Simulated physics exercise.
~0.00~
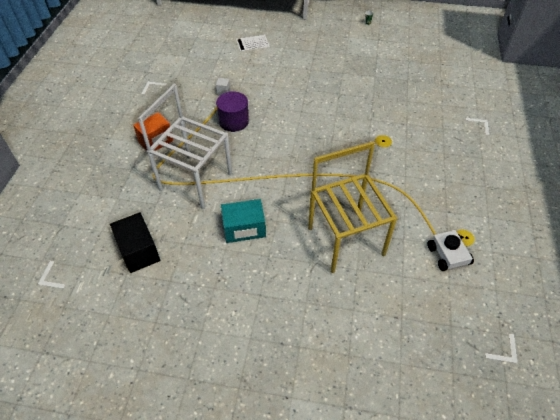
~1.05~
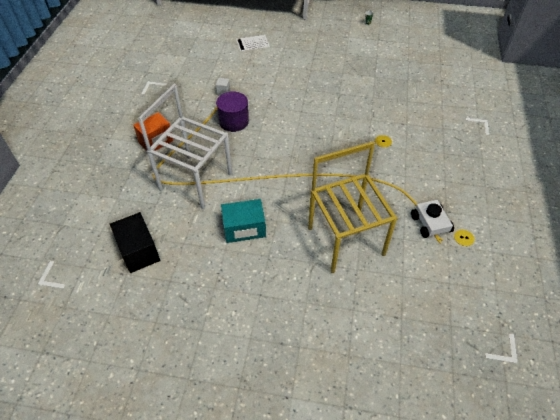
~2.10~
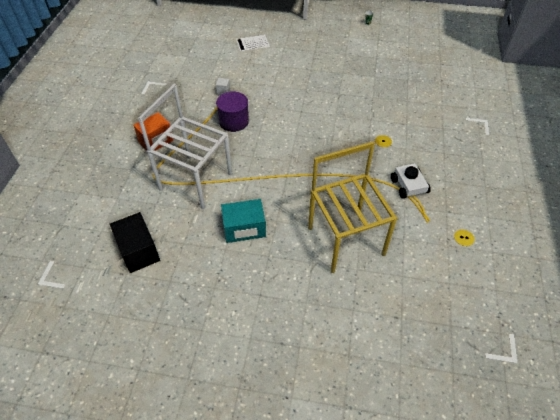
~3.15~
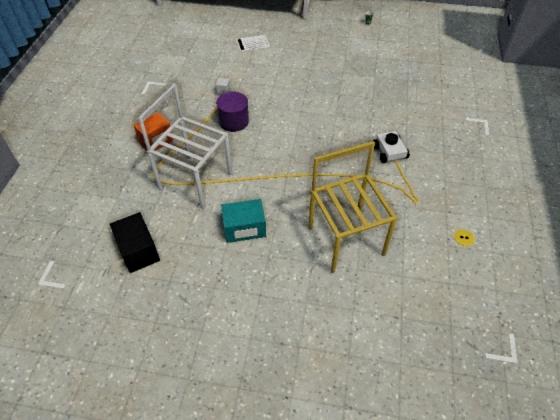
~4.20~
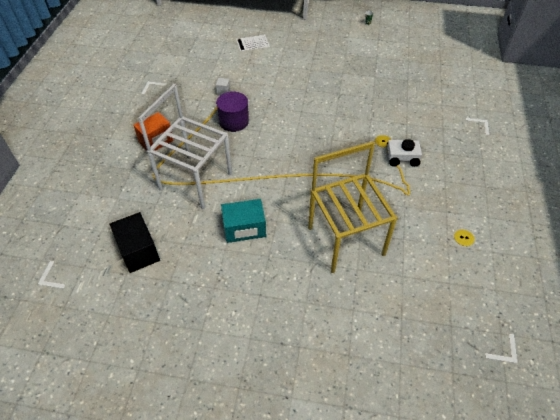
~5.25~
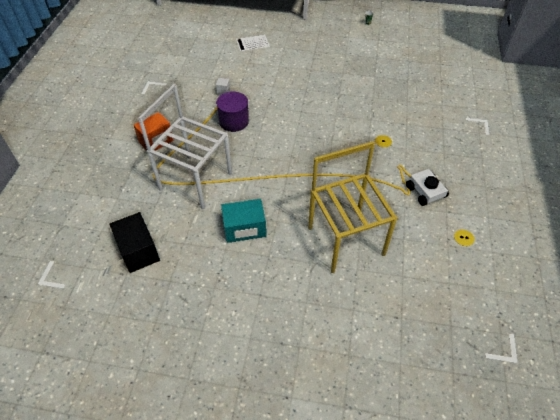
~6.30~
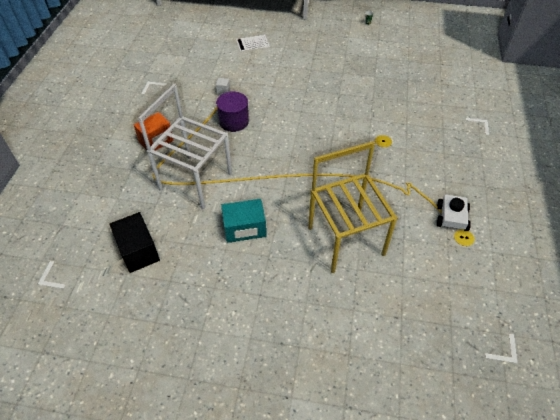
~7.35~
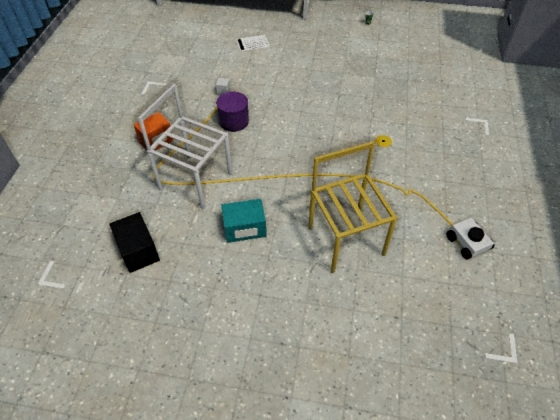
A yellow chair and a white chair stood among boxes and a purple bin as a small white cart trailing a yellow cord rolled up and left to one yellow mark, then turned back down and right, stopping over the other, the chairs unmoved.
